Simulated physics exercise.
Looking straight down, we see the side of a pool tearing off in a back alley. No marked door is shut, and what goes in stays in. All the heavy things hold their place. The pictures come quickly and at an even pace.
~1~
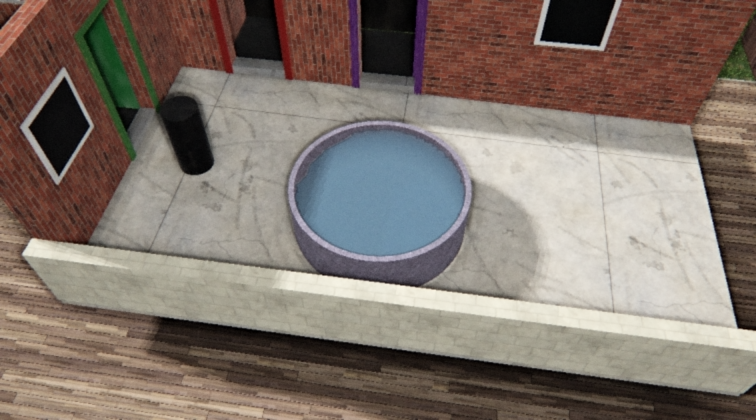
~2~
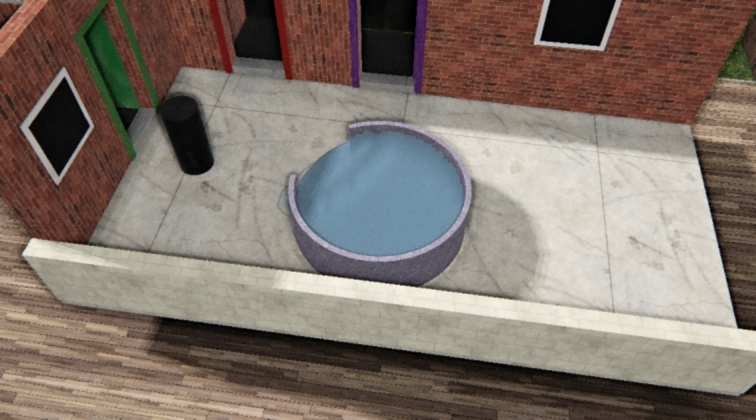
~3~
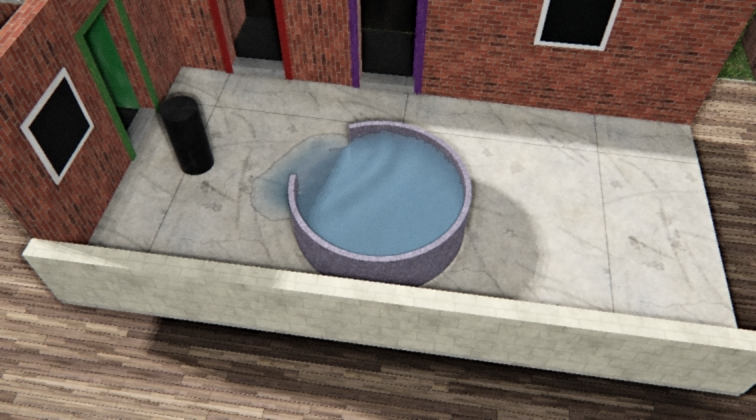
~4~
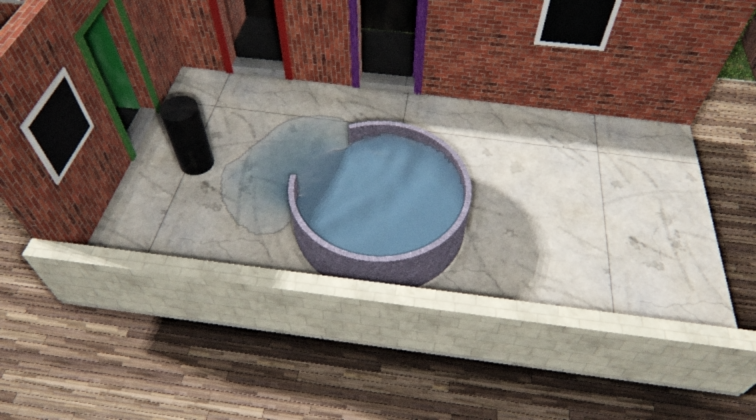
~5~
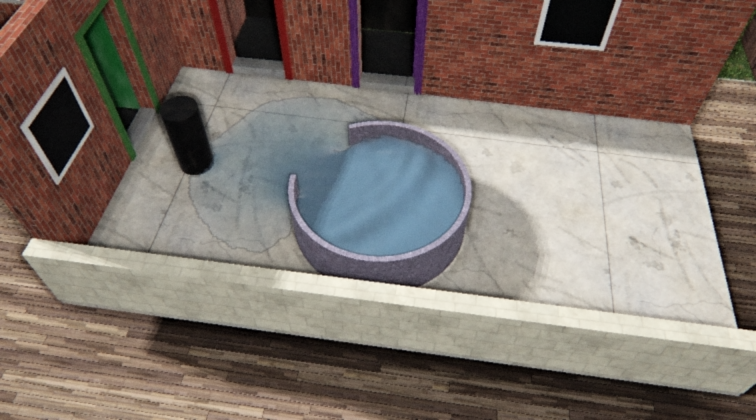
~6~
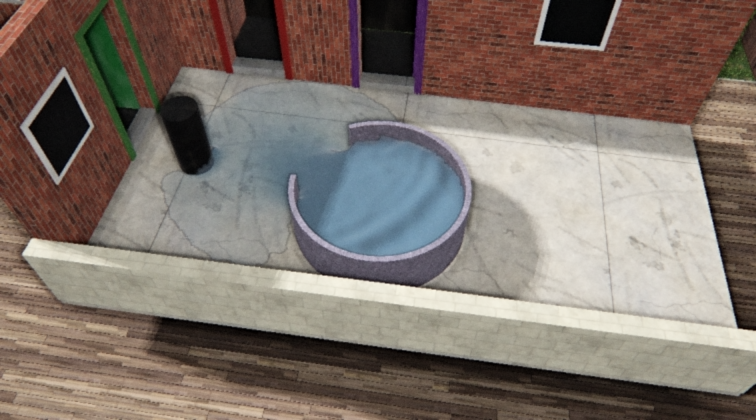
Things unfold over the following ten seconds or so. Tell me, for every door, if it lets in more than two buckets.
Result: The red door is going to be swamped, the purple door is going to stay within two buckets, the green door is going to be swamped.
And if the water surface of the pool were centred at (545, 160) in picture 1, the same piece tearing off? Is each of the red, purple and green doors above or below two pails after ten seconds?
Result - red door undershoots, purple door overshoots, green door overshoots.
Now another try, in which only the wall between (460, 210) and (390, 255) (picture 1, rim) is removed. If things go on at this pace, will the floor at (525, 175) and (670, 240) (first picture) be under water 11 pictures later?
As listed: Unflooded, submerged.
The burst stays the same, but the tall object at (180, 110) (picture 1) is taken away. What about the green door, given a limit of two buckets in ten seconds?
Green door: Exceeds the threshold.
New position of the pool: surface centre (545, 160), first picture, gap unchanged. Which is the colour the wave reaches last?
Bringing up the rear is the one in green.
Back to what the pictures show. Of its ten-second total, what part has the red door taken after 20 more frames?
Some 85 in a hundred.
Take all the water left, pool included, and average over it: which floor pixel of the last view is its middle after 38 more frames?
I'd say around (314, 185).
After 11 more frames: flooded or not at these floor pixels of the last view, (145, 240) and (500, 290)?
In order: Swamped and spared.
A moment on, water covers 30 % of the floor; the red door wet at the sill, nothing in, the purple door wet at the sill, nothing in, the green door wet at the sill, nothing in.
Next, water covers 35 % of the floor; the red door under two buckets in, the purple door wet at the sill, nothing in, the green door under two buckets in.
Then, water covers 50 % of the floor; the red door over two buckets in, the purple door wet at the sill, nothing in, the green door over two buckets in.
Later, water covers 80 % of the floor; the red door far over two buckets in, the purple door wet at the sill, nothing in, the green door over two buckets in.
In the end, water covers 95 % of the floor; the red door far over two buckets in, the purple door wet at the sill, nothing in, the green door over two buckets in.
